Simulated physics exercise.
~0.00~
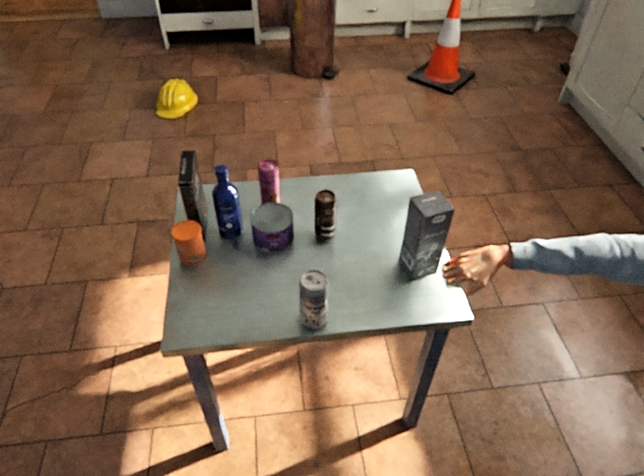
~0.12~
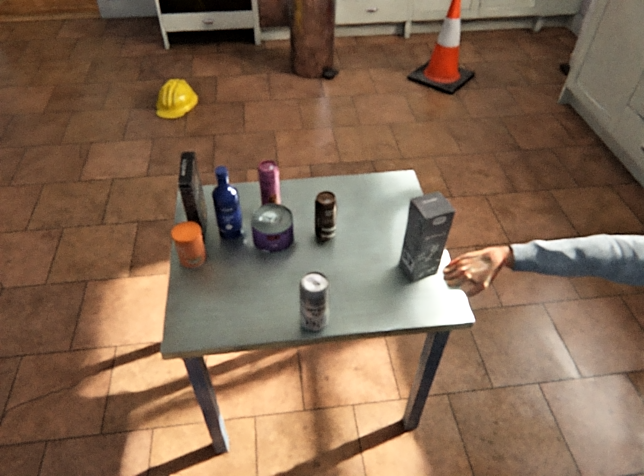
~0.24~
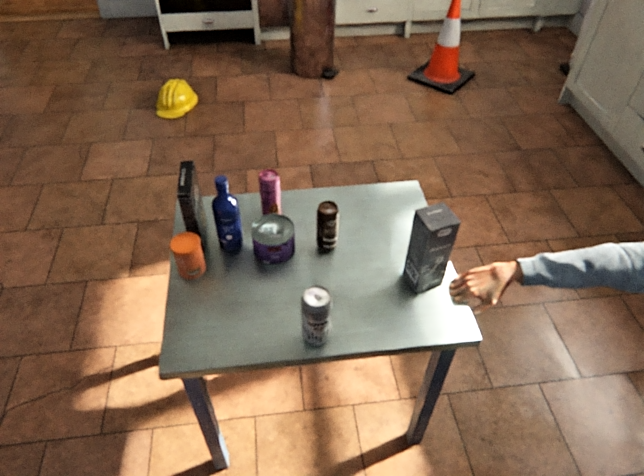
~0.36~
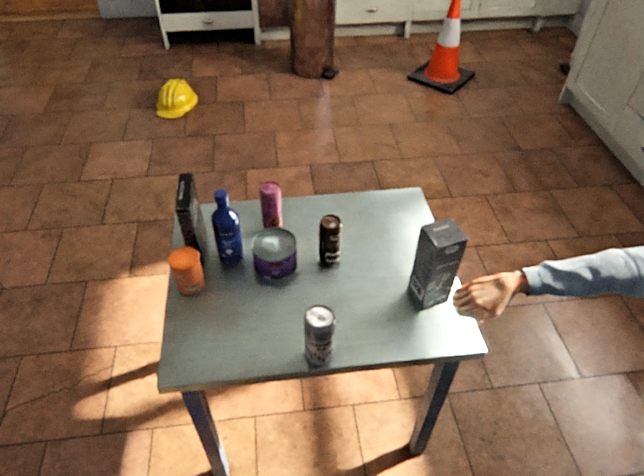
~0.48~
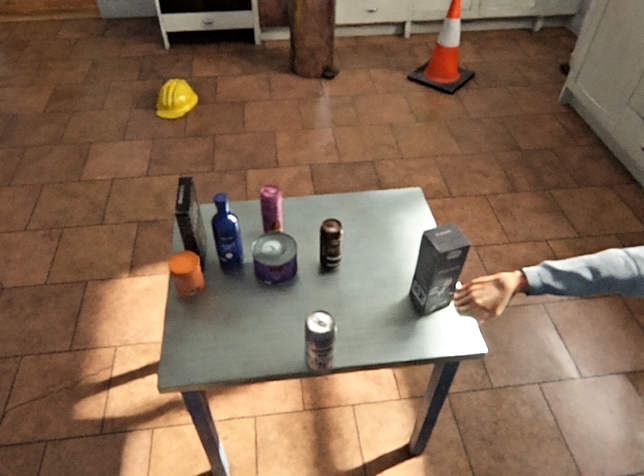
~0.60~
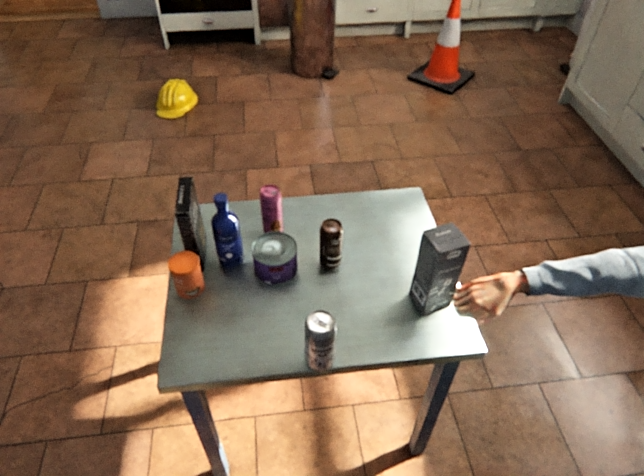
A small side table stands still on a tiled floor, holding eight closed items, among them a blue bottle, a purple tub, an orange tin, a white can and a tall grey carton. A hand in a light blue sleeve rests at its right edge, with a yellow helmet and an orange cone behind. The table then slides a short way towards the viewer, and the items ride along with it as the hand stays close to the edge. It slows and stops. At the end the table is at rest, with everything still standing in much the same arrangement.
